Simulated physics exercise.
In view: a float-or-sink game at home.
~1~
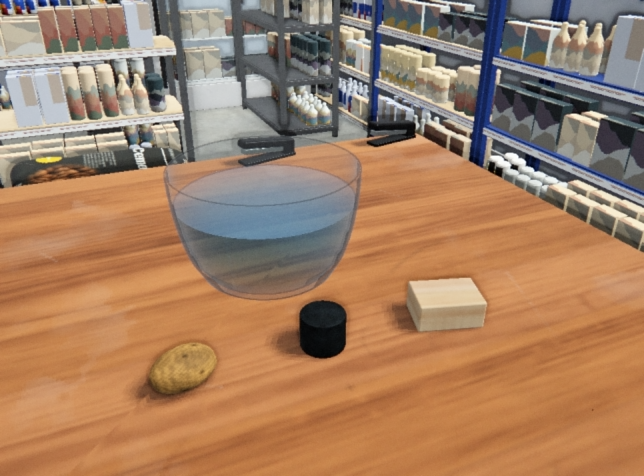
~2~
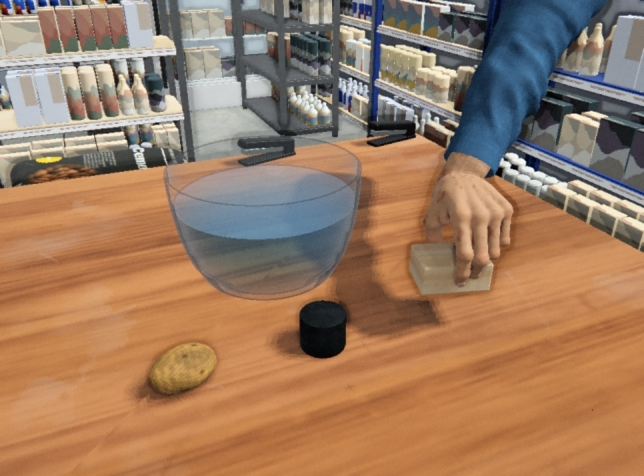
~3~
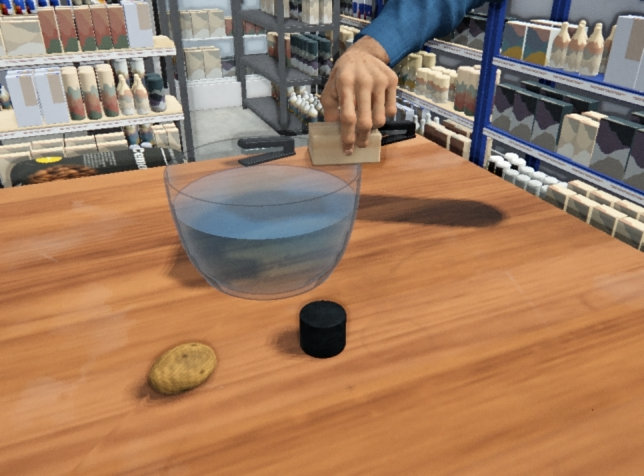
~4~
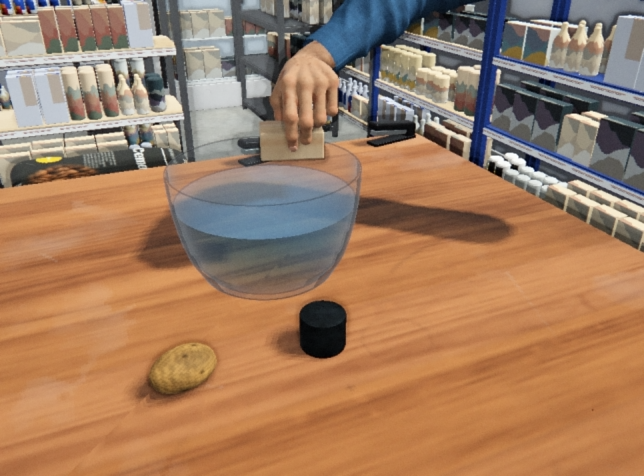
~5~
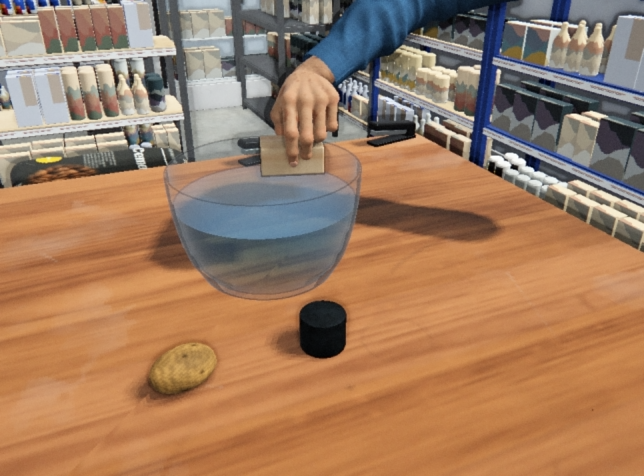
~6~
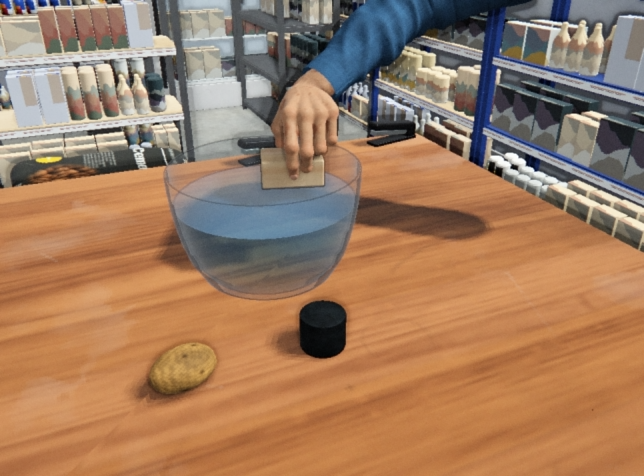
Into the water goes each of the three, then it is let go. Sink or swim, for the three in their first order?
So the left falls to the base, the middle falls to the base, and the right holds at the top.
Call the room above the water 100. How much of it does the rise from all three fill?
It works out near 12 per cent.
Next, the wooden block rides on the surface.
After that, the iron weight sinks.
Finally, the potato sinks; afloat, wooden block.
